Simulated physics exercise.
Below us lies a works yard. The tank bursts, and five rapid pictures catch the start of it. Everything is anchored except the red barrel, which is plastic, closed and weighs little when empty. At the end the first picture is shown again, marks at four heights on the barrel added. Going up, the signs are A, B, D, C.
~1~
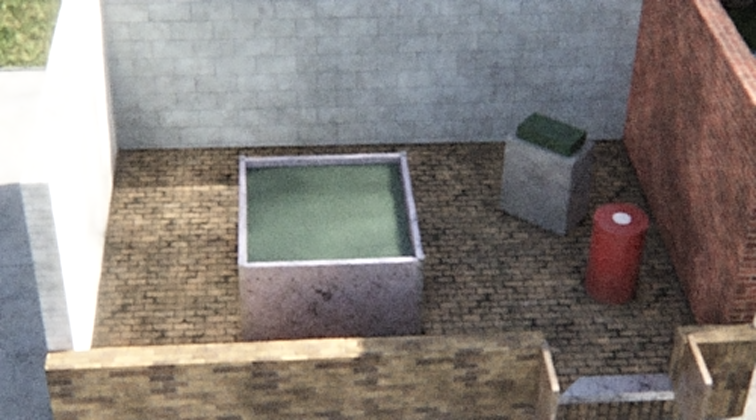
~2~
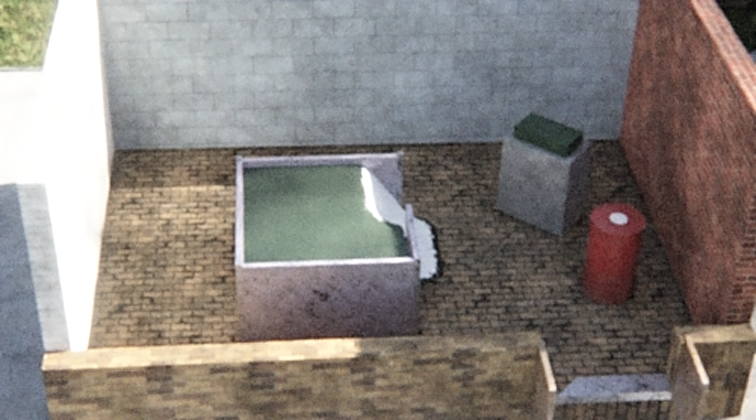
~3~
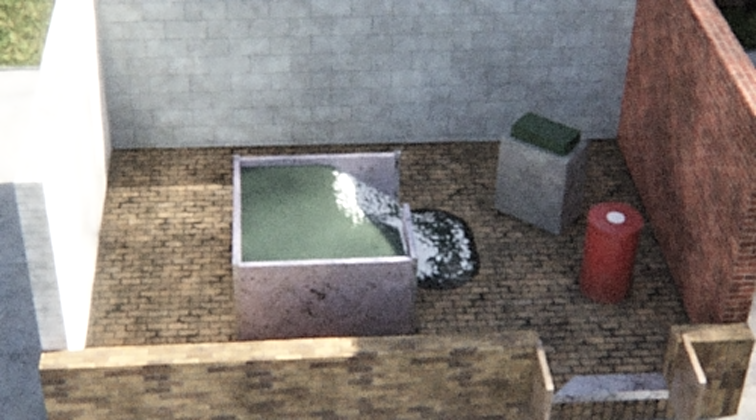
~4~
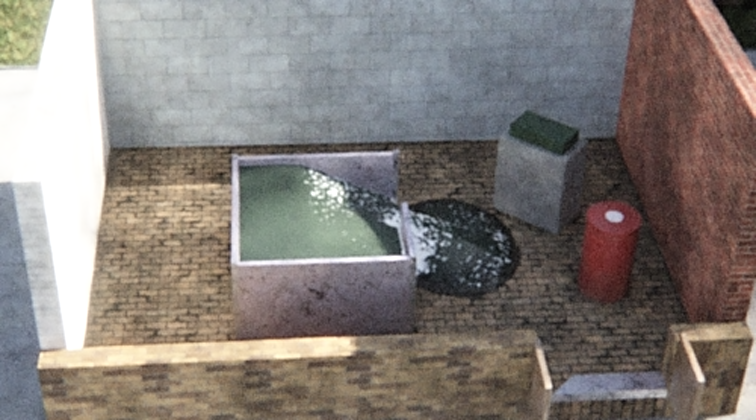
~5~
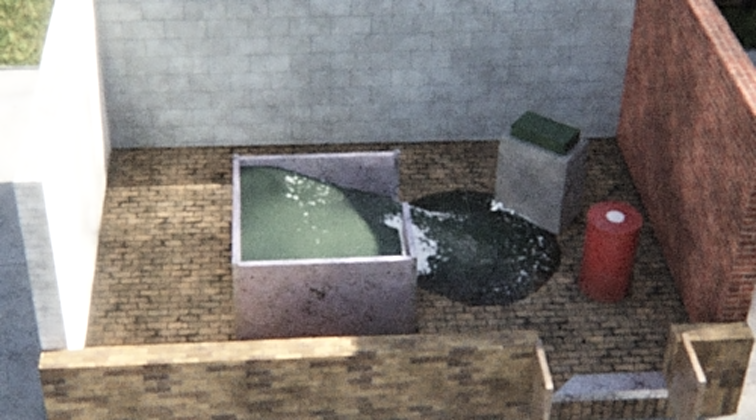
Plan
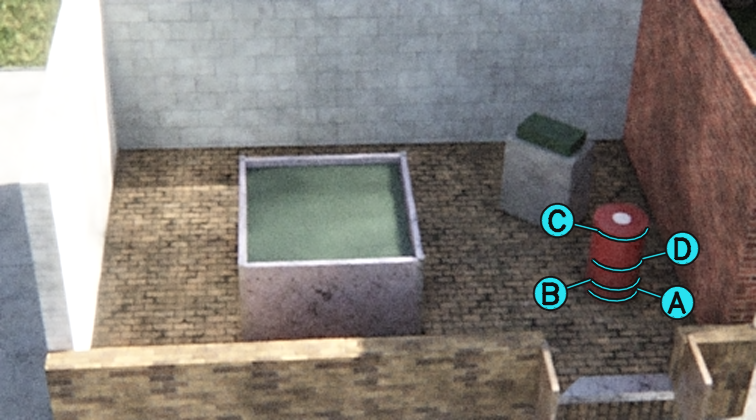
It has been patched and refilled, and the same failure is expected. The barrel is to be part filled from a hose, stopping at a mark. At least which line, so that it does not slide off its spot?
Go for C.
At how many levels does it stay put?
One of the four.
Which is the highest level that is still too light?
That would be D.
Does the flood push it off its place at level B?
Yes, it does.
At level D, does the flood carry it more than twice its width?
No.
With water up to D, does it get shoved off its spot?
Yes, that goes wrong.
On the marked copy, A at (617, 300); B at (618, 290); C at (626, 240); D at (621, 270); from the bottom up A, B, D, C.
With A, it is pushed about 8 times its own width away.
With B, it is pushed about 3 times its own width away.
With C, it does not move.
With D, it is pushed about its own width away.
